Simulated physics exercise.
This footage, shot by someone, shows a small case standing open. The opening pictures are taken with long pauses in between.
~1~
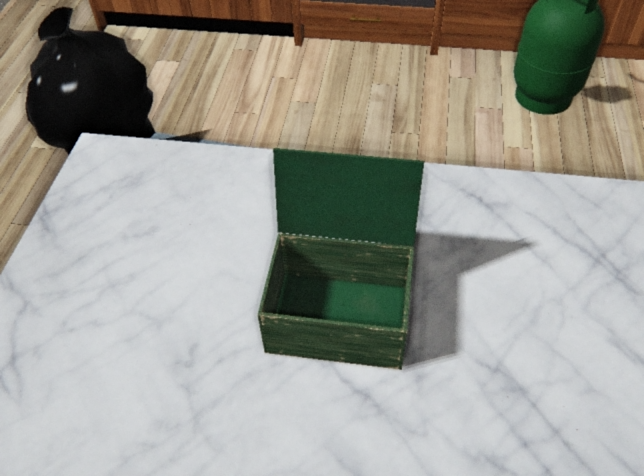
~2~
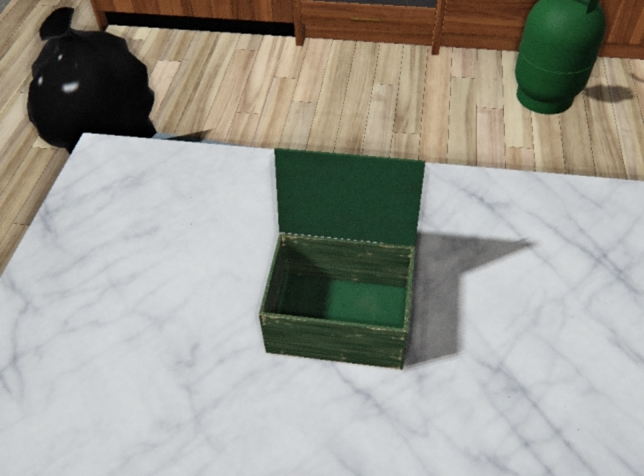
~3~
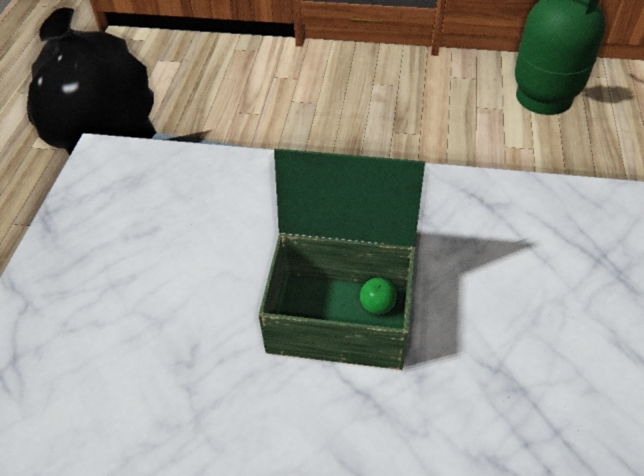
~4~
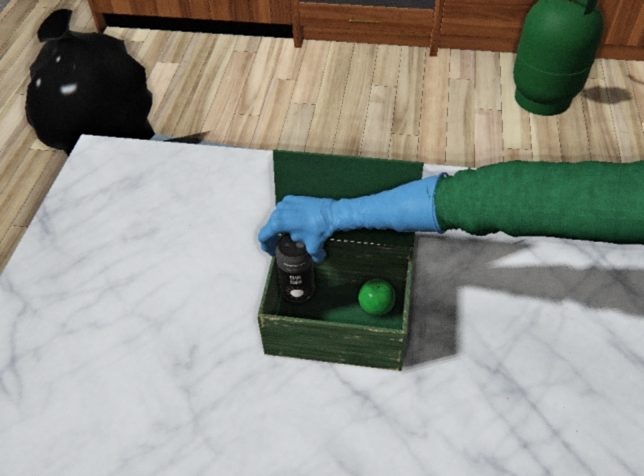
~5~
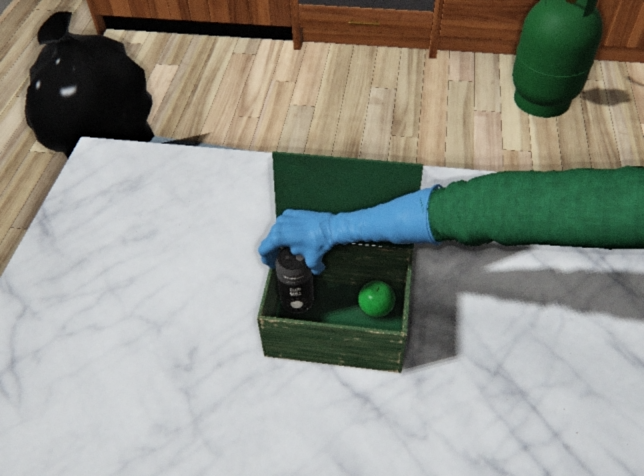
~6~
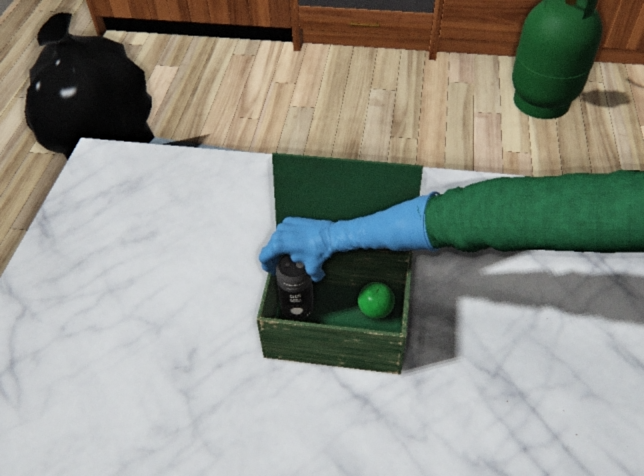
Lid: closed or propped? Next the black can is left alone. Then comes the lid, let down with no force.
Can't come down.
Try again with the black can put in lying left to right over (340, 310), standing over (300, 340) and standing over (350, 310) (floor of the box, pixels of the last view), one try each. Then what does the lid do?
Going through the three tries, the lid settles all the way, then hangs open, then settles all the way.
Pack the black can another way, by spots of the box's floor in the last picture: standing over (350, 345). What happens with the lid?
Lid: Open.
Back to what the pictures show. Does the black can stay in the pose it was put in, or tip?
At the finish it holds its orientation.
Then, 1.10 s later than the last frame, lid starting down.
Then, 1.40 s later than the last frame, lid 73° above the rim.
Then, 1.70 s later than the last frame, lid 47° above the rim.
Then, 1.80 s later than the last frame, lid 36° above the rim.
When it is over, lid 27° above the rim; both as before. End places, in pixels of the last picture, black can near (295, 288).
